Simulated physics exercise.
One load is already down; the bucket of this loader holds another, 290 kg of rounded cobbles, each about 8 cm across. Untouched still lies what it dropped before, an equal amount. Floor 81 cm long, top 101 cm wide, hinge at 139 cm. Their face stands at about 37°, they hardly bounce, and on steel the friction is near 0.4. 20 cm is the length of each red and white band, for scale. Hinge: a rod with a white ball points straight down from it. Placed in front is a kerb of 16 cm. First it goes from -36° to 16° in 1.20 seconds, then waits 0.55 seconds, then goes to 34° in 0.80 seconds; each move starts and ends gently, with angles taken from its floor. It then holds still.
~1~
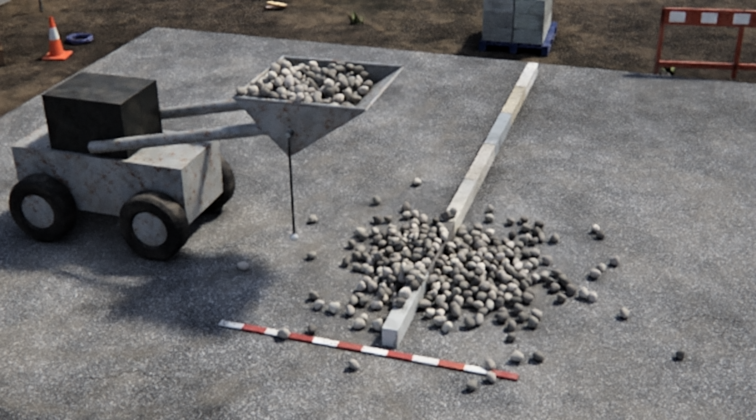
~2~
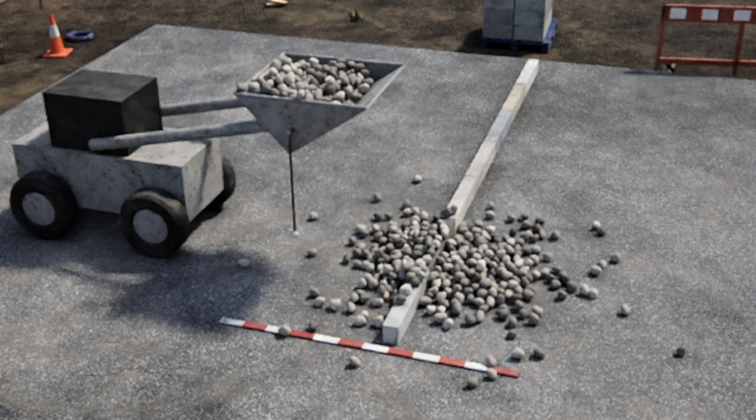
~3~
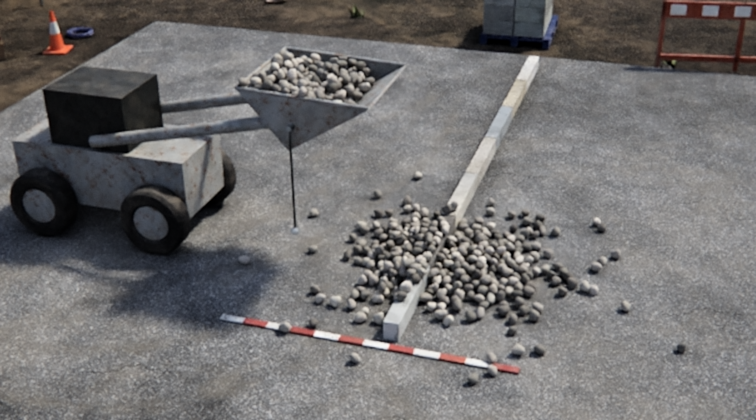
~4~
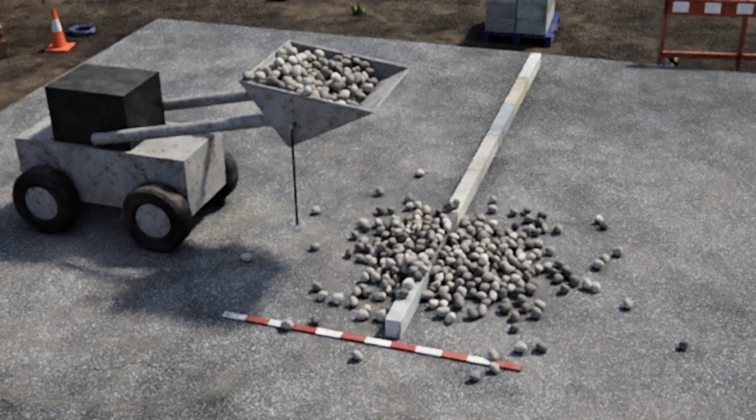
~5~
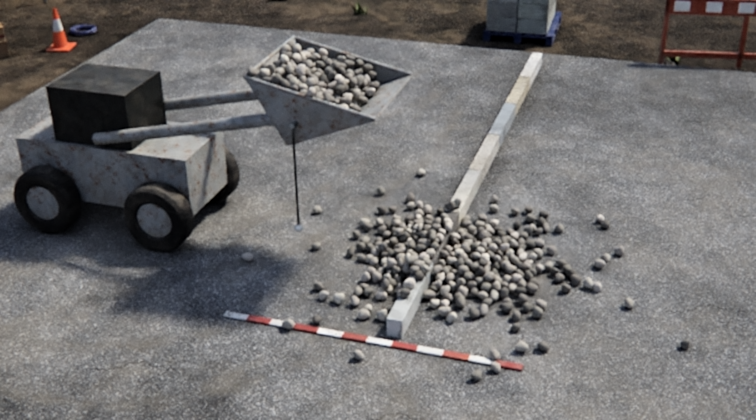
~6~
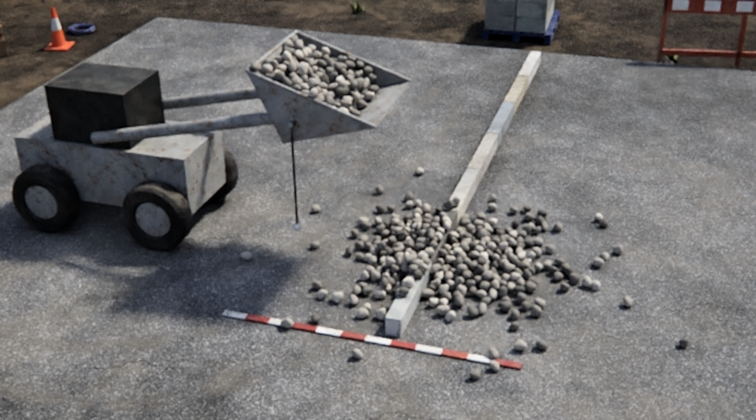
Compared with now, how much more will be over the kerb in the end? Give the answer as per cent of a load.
Close to 34 parts in a hundred.
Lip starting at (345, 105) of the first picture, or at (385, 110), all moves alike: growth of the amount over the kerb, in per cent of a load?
I'd expect near 5 per cent first and near 65 per cent next.
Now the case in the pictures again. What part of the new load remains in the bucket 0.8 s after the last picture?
Around 95 in a hundred.
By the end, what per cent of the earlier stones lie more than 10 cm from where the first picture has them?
Roughly 10 percent.
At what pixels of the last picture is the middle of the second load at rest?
The centre sits about (414, 247).
Then, 0.4 s after the last picture the floor is at 8°; in per cent of one load, 100 in the bucket, 46 on this side of the kerb, 54 over the kerb; the foremost stones are at (614, 273).
Then, 0.8 s after the last picture the floor is at 16°; in per cent of one load, 94 in the bucket, 52 on this side of the kerb, 54 over the kerb; the foremost stones are at (614, 273).
Then, 2.5 s after the last picture the floor is at 34°; in per cent of one load, 0 in the bucket, 117 on this side of the kerb, 83 over the kerb; the foremost stones are at (614, 273).
Then, 5.1 s after the last picture the floor is at 34°; in per cent of one load, 0 in the bucket, 112 on this side of the kerb, 88 over the kerb; the foremost stones are at (614, 273). Net gain over the kerb, 34.
